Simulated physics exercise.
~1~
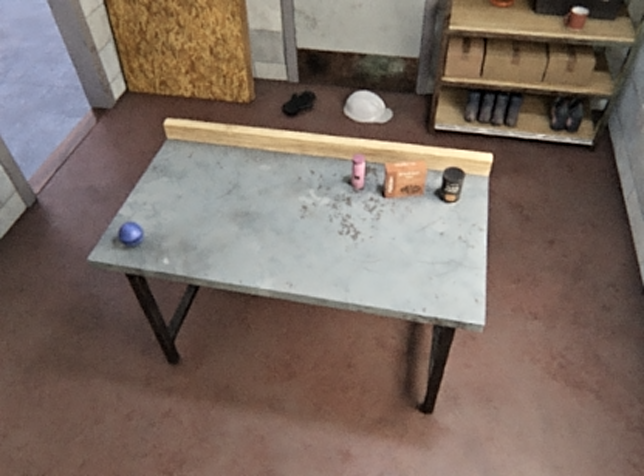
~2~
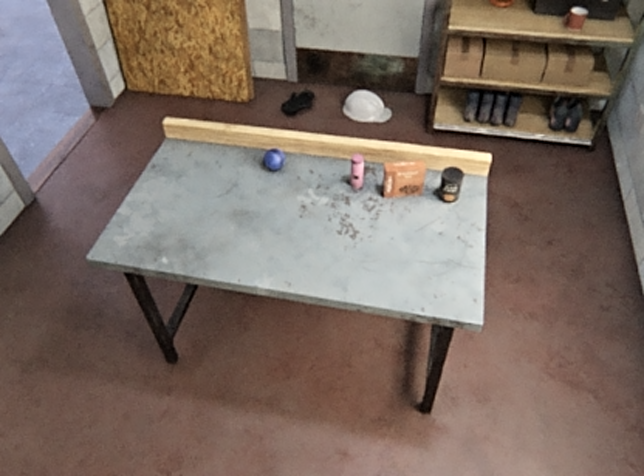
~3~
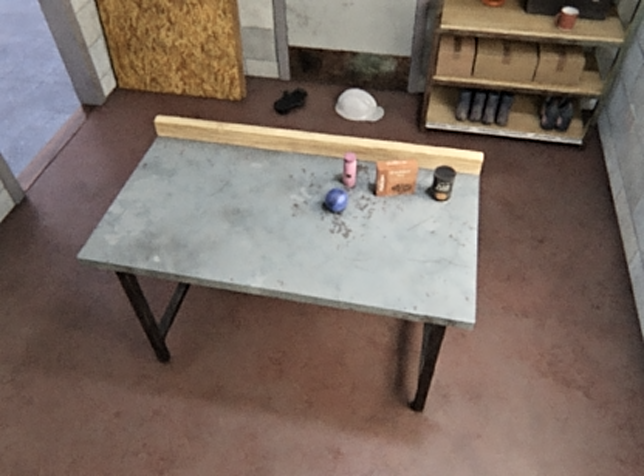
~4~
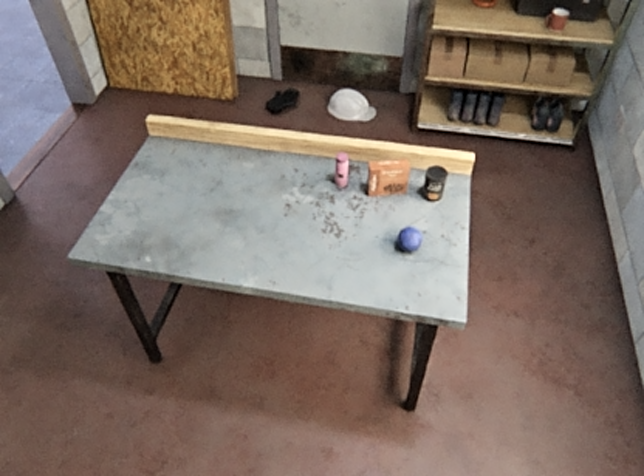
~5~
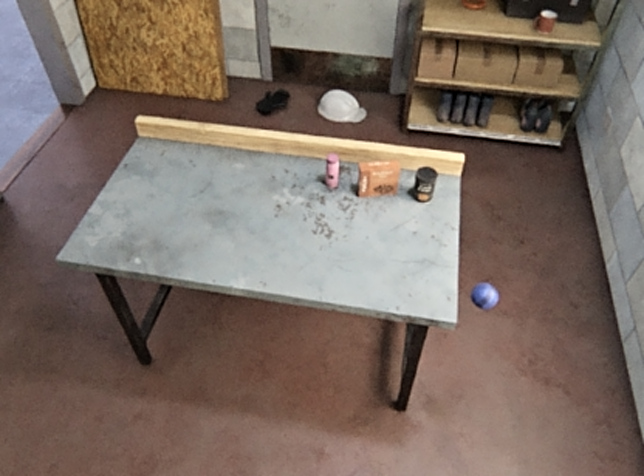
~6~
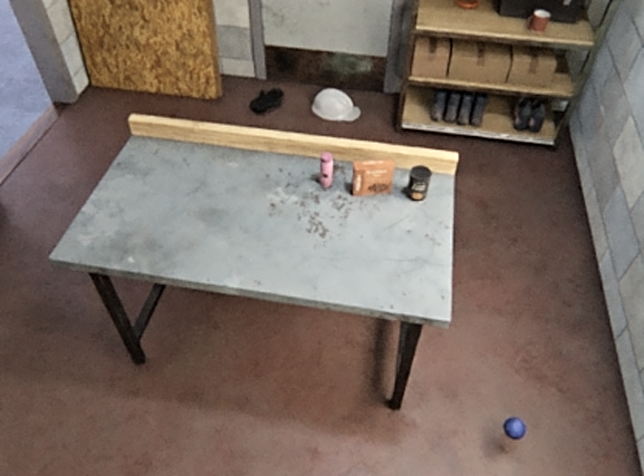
In a workshop with a reddish floor, seen from above, a grey table with a wooden rail along its far side stands before a shelf of boxes and boots. A pink shaker, an orange packet and a black tin stand near the rail at the right, while a blue ball is at the left. The ball travels right and away to the rail, then turns back toward the near right, passing in front of the three items. It leaves the table's right side and drops toward the floor as the view shifts slightly right. The shaker, packet and tin remain upright and in place.
